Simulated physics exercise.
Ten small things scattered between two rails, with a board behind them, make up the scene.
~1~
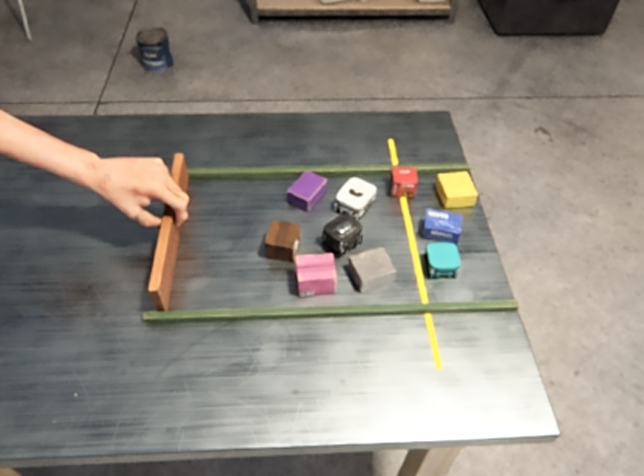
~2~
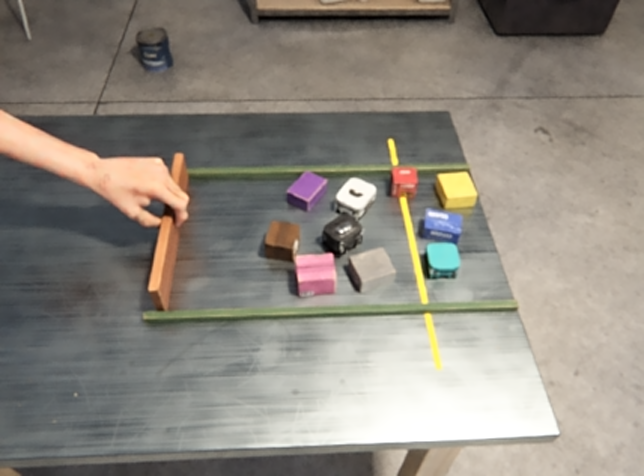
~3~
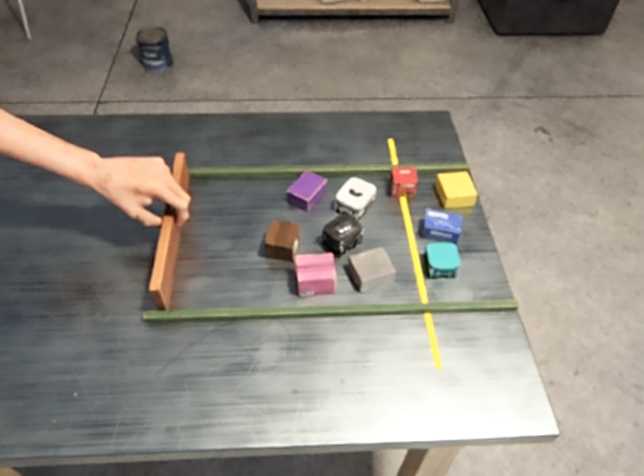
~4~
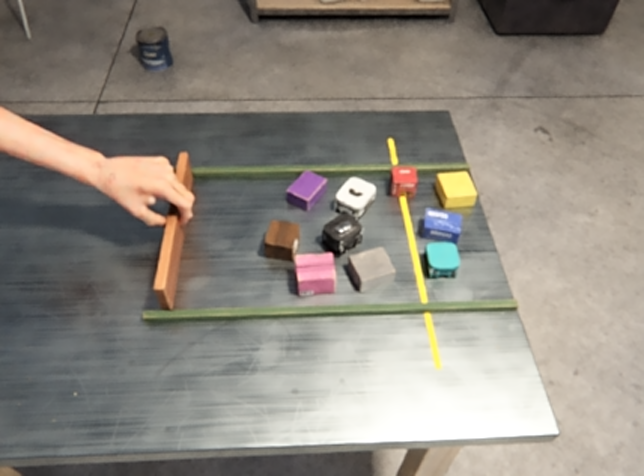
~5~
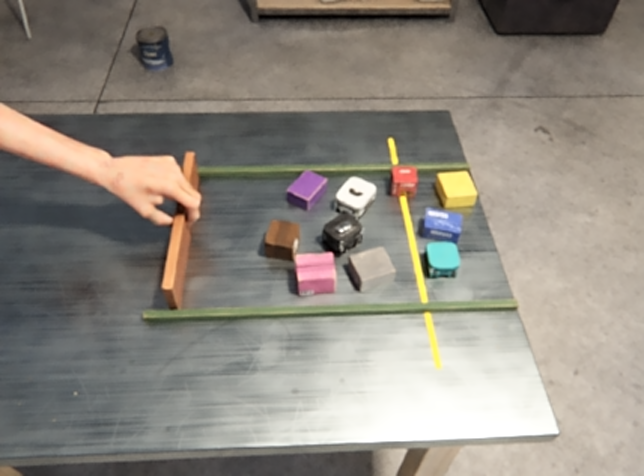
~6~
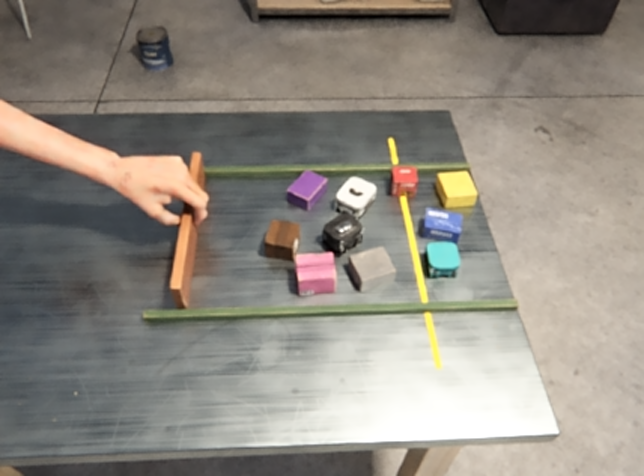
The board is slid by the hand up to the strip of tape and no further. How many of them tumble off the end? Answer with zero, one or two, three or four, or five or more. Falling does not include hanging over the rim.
Zero.
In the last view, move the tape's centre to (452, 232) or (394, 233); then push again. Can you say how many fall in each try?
Ending up on the floor: First try 5, second try 0.
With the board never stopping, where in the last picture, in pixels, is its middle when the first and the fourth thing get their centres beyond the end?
Near (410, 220) first, near (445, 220) second.
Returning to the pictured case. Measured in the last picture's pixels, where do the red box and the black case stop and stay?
Looks like one lands around (439, 181), and the other around (459, 236).
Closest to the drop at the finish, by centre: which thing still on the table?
That one is the turquoise case.
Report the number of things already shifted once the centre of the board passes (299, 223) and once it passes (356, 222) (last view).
Moved so far: 4, later 7.
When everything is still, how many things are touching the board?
That comes to 4.
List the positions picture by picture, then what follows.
In the first frame, yellow block (456, 190); blue box (442, 226); turquoise case (442, 261); board (171, 227); tape (410, 234).
In the second frame, blue box (442, 227); black case (343, 235).
In the third frame, turquoise case (441, 261); grey block (372, 269).
In the fourth frame, yellow block (455, 190); red box (403, 182).
In the fifth frame, blue box (442, 226); white case (355, 199).
In the sixth frame, yellow block (456, 190); blue box (442, 226); turquoise case (442, 261); board (190, 225); tape (410, 233).
Soon after, none off yet; yellow block at rest near (456, 190); blue box at rest near (442, 226); turquoise case at rest near (442, 261).
At rest, the number that fall off is zero.
